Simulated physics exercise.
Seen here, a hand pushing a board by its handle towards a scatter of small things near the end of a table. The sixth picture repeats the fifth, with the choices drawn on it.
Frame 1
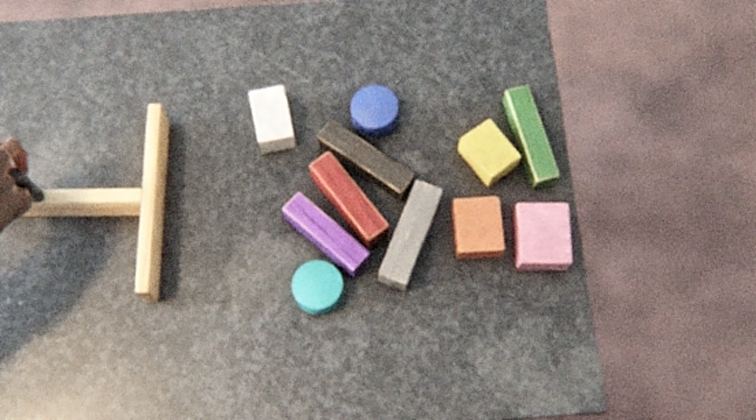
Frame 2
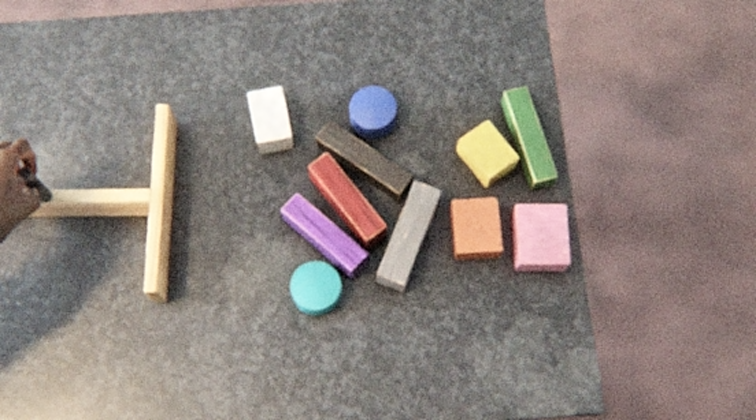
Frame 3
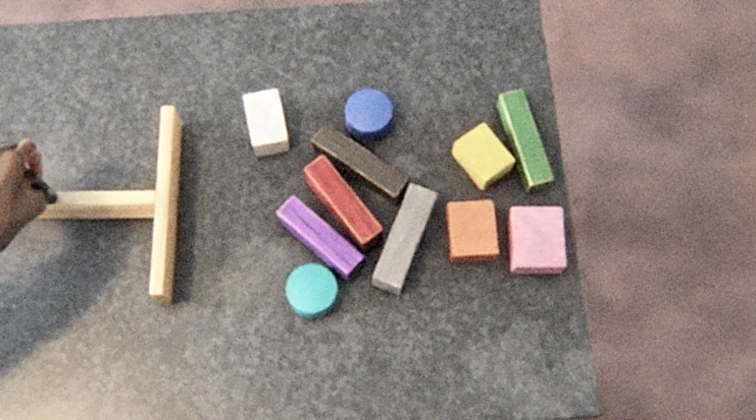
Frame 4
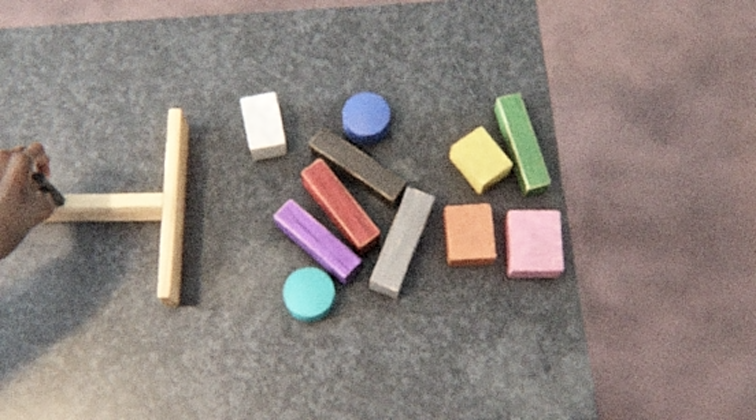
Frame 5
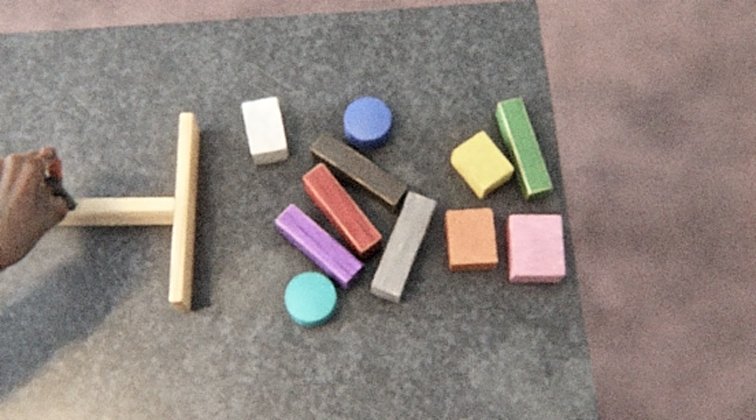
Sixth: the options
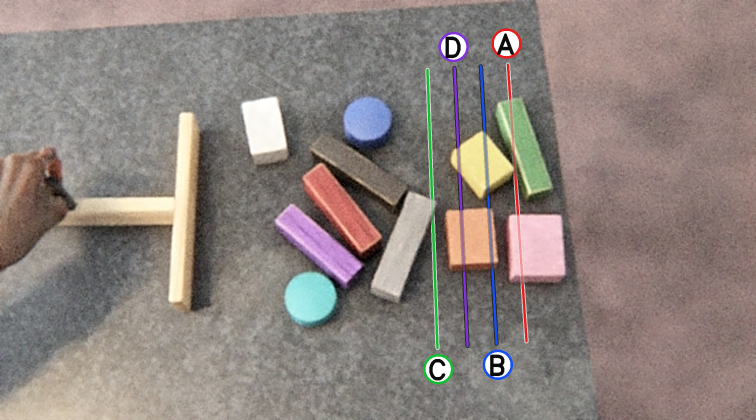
A dark hand at the left edge slides a pale wooden T-shaped board slowly rightward by its handle, over a short stretch of a grey speckled surface seen from above. White, blue, black, red, purple, grey and turquoise pieces lie in the middle, with yellow, green, orange and pink ones to the right. The board touches none of them, while the view shifts very slightly.
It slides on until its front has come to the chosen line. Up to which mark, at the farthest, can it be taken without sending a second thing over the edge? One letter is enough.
Line C.
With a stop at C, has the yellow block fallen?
By then, no.
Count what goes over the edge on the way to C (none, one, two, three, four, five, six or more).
One.
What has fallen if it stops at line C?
It is the pink block.
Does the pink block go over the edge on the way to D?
Yes.
On the marked copy, A at (517, 196); B at (488, 198); C at (432, 202); D at (461, 200).
Following C. Soon after the start, board (272, 198); white block (300, 131); black bar (365, 173).
Later, board (361, 191); pink block (545, 249); orange block (497, 243).
In the end, board (429, 187); pink block over the edge; green bar (546, 149); one fallen.
As for the rest, A drops six; B drops four; D drops two.
